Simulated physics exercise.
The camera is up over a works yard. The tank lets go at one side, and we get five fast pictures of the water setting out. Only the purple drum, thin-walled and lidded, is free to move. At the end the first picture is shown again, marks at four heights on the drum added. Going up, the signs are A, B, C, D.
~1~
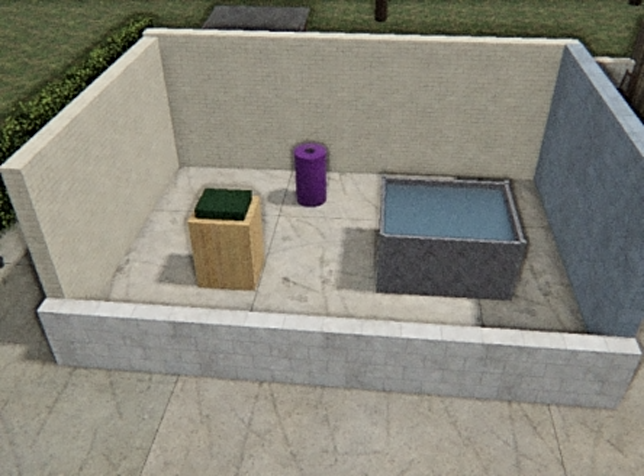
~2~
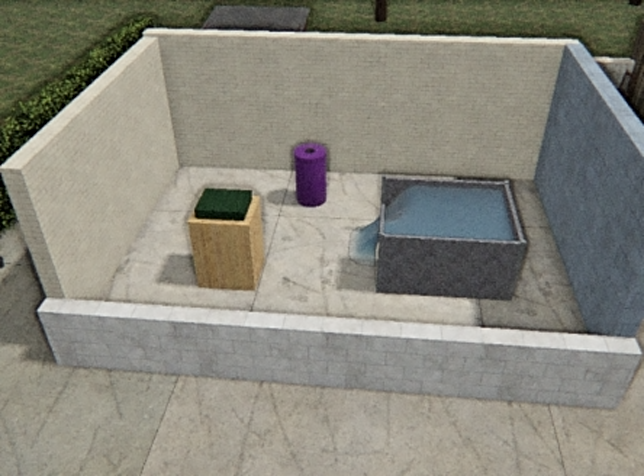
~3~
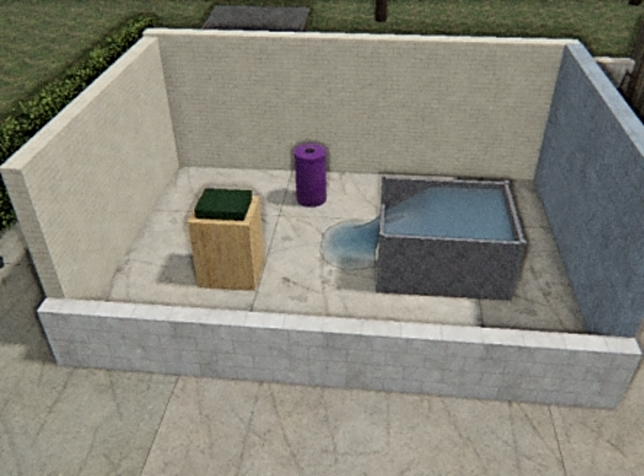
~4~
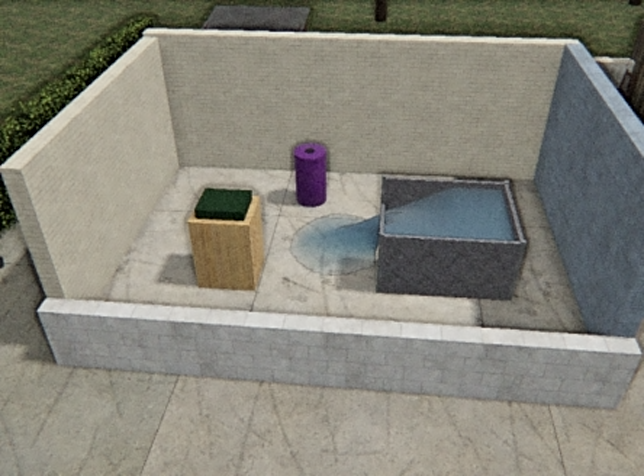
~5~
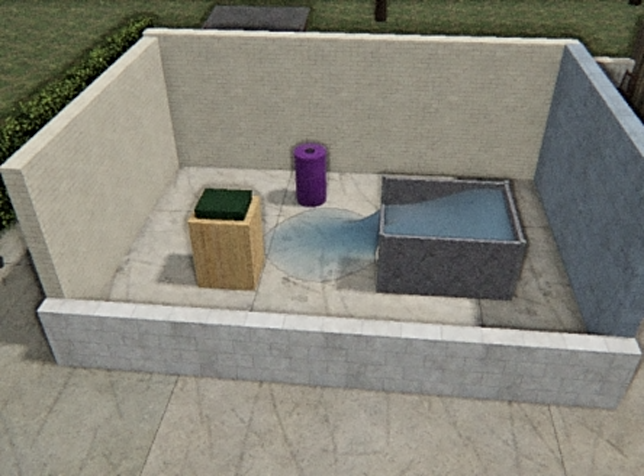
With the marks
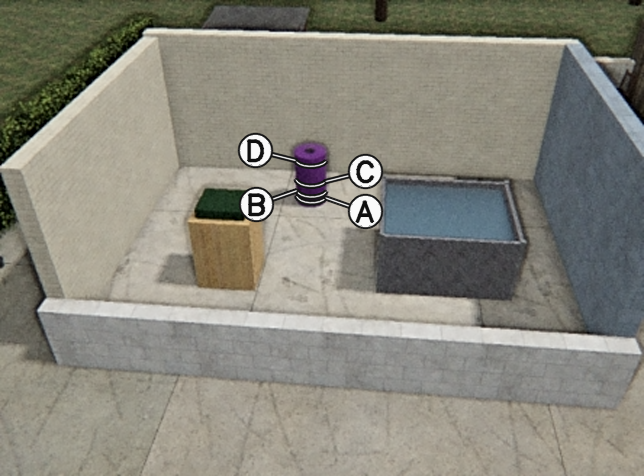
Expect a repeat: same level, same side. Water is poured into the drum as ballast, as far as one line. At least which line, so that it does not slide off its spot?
Line C.
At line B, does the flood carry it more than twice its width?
No, less.
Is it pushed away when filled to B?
Yes, that goes wrong.
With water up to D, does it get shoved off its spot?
No, not at all.
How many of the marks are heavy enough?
Two of them.
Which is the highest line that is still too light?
That would be B.
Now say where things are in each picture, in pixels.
In the first frame, lid of the purple drum at (311, 151); tank full, its middle at (447, 212).
In the second frame, 1 % of the ground wet, in view closest to the drum at (363, 228).
In the third frame, 3 % of the ground wet, in view closest to the drum at (334, 228).
In the fourth frame, 6 % of the ground wet, in view closest to the drum at (336, 216).
In the fifth frame, lid of the purple drum at (311, 151); 9 % of the ground wet, in view closest to the drum at (308, 212).
On the marked copy, A at (310, 202); B at (309, 197); C at (309, 186); D at (309, 166); from the bottom up A, B, C, D.
If A is chosen, it is pushed about 5 times its own width away.
If B is chosen, it is pushed about its own width away.
If C is chosen, it does not move.
If D is chosen, it does not move.
